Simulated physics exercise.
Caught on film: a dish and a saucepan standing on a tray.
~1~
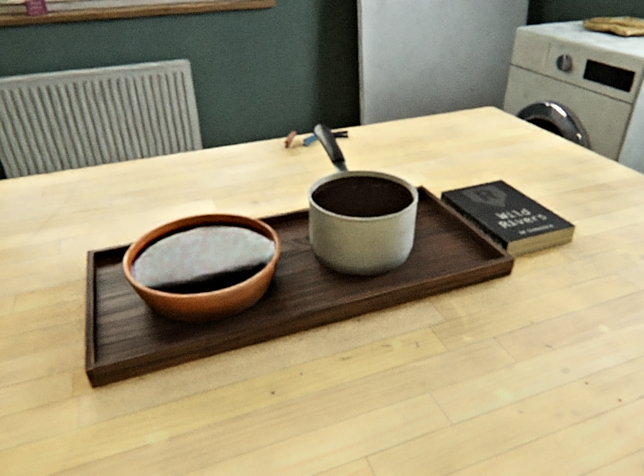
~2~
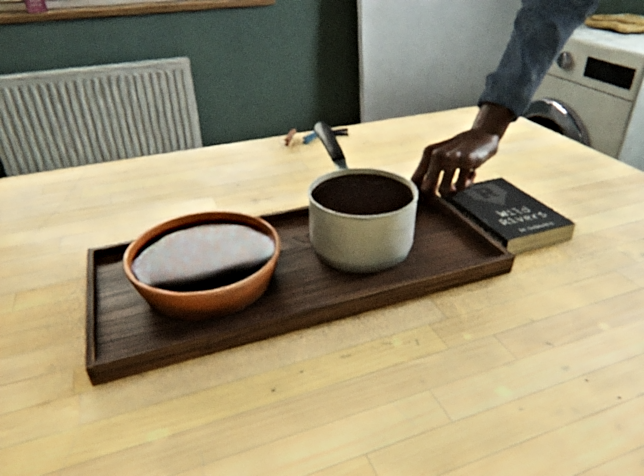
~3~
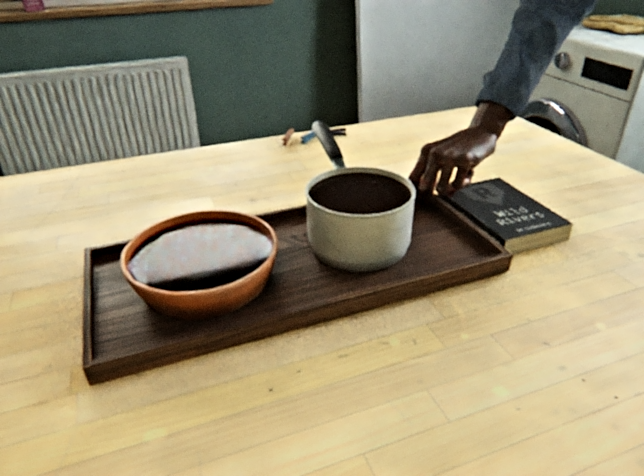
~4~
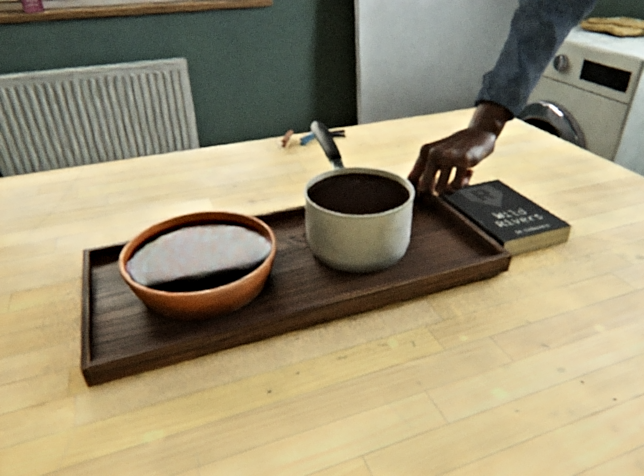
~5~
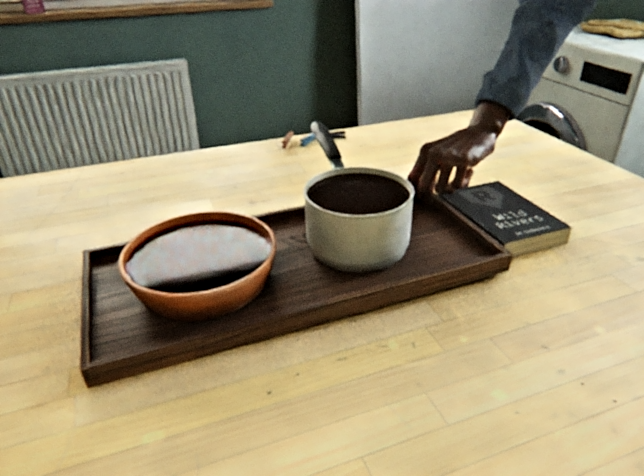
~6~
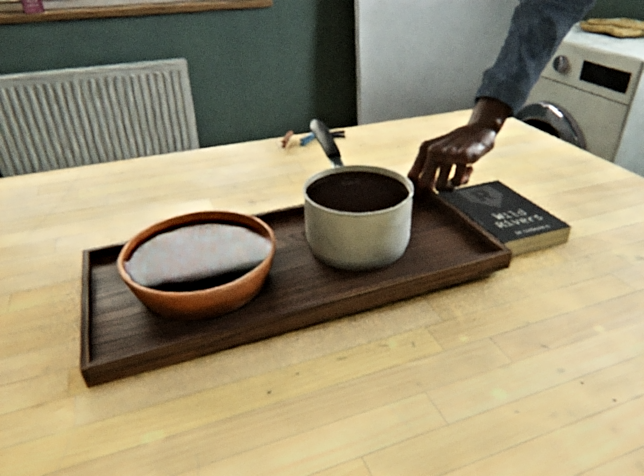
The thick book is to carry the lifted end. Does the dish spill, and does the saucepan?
On the left the dish stays dry outside, on the right the saucepan stays dry outside.
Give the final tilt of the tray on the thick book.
At 3° or so.
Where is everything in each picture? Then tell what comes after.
In the first frame, the tray lies flat; dish (206, 264) about three quarters full; saucepan (362, 220) nearly full; thick book (541, 243).
The second frame shows a hand takes the end of the tray; dish about three quarters full, surface at (205, 254); saucepan nearly full, surface at (363, 196).
In the third frame, the end has come up a little; dish (203, 261) about three quarters full; saucepan (359, 216) nearly full.
The fourth frame shows slope near 1°; dish about three quarters full, surface at (201, 254); saucepan nearly full, surface at (359, 195); thick book (537, 242).
The fifth frame shows the tray slopes by about 1°; dish (202, 262) about three quarters full; saucepan (358, 217) nearly full.
In the sixth frame, the end is rising; dish about three quarters full, surface at (199, 254); saucepan nearly full, surface at (358, 193); thick book (537, 243).
Soon after, the tray slopes by about 2°; dish, nothing has left it; saucepan, nothing has left it.
Later, the tray slopes by about 4°; dish, nothing has left it; saucepan, nothing has left it.
In the end, the tray slopes by about 3°, resting on the thick book; dish, nothing has left it; saucepan, nothing has left it.
